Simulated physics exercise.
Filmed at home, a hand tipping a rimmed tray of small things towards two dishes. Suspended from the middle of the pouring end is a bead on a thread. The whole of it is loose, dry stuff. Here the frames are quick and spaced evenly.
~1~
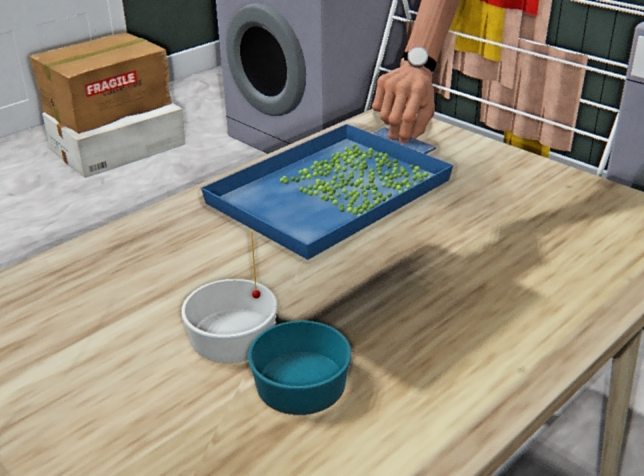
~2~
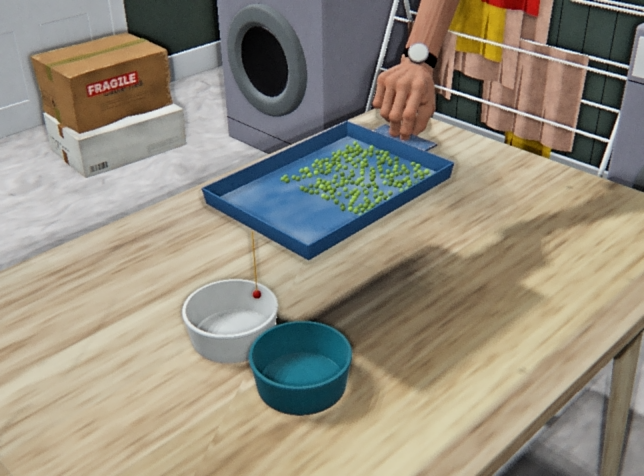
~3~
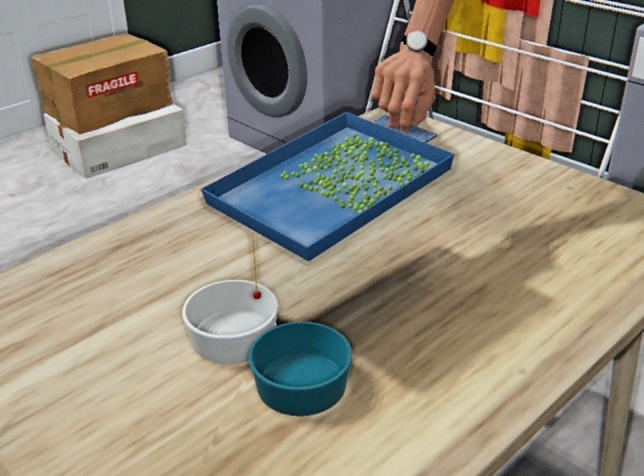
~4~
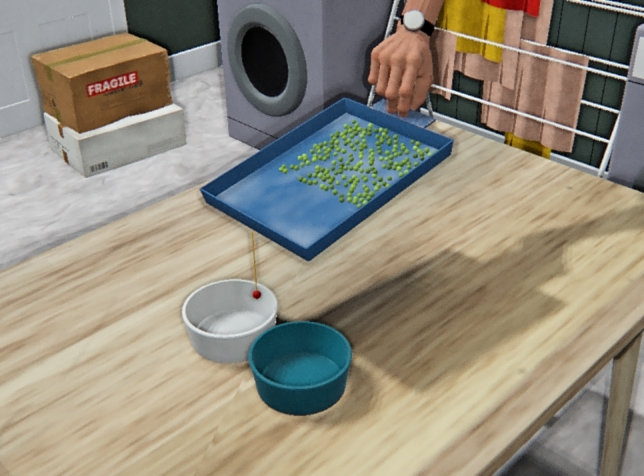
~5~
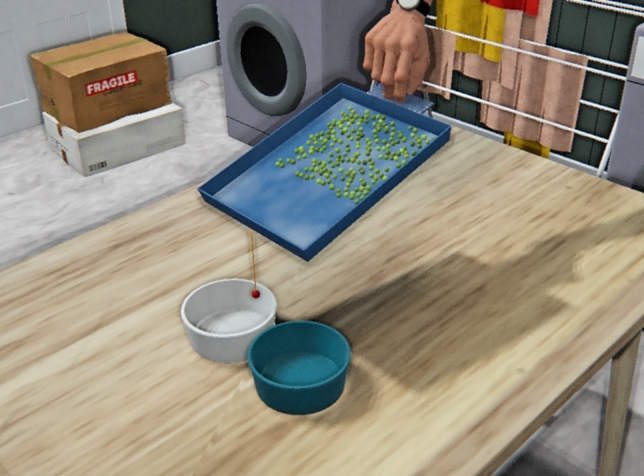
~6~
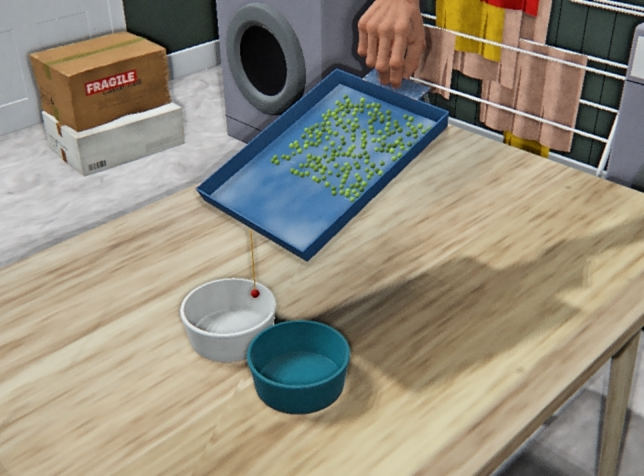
The footage shows a hand wearing a watch raising the far end of a blue tray of small green peas, tilting it gradually towards white and teal dishes on a wooden table, while a red bead hangs from the lower edge.
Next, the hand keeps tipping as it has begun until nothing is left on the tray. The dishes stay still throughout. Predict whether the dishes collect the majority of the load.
They do collect the majority.
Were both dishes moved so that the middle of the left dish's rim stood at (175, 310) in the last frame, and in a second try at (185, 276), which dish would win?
At place one the right of the pair; at place two the right of the pair.
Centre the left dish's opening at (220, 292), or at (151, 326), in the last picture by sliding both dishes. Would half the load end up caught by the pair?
A majority, then a minority.
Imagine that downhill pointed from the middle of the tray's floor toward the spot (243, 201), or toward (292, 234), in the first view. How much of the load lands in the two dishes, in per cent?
Respectively 10 and 100 in a hundred.
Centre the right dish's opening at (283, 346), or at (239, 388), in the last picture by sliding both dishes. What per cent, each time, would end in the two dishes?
90 % and 10 %.
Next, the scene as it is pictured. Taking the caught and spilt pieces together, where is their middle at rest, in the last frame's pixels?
I'd mark it at roughly (271, 369).
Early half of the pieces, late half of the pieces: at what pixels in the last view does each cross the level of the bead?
First part (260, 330), rest (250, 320).
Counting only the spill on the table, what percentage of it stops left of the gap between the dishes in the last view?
About 90 per cent.
Shortly afterwards, tray tipped steeply; the bulk on the tray; only a few in the right dish; only a few in the left dish; only a few outside both; a little in the air.
Next, tray tipped past a quarter turn; near half on the tray; a little in the right dish; only a few in the left dish; a little outside both; near a quarter in the air.
Some moments later, tray tipped past a quarter turn; near half in the right dish; near a third in the left dish; near a quarter outside both.
In the end, tray tipped past a quarter turn; near half in the right dish; near a third in the left dish; near a quarter outside both.
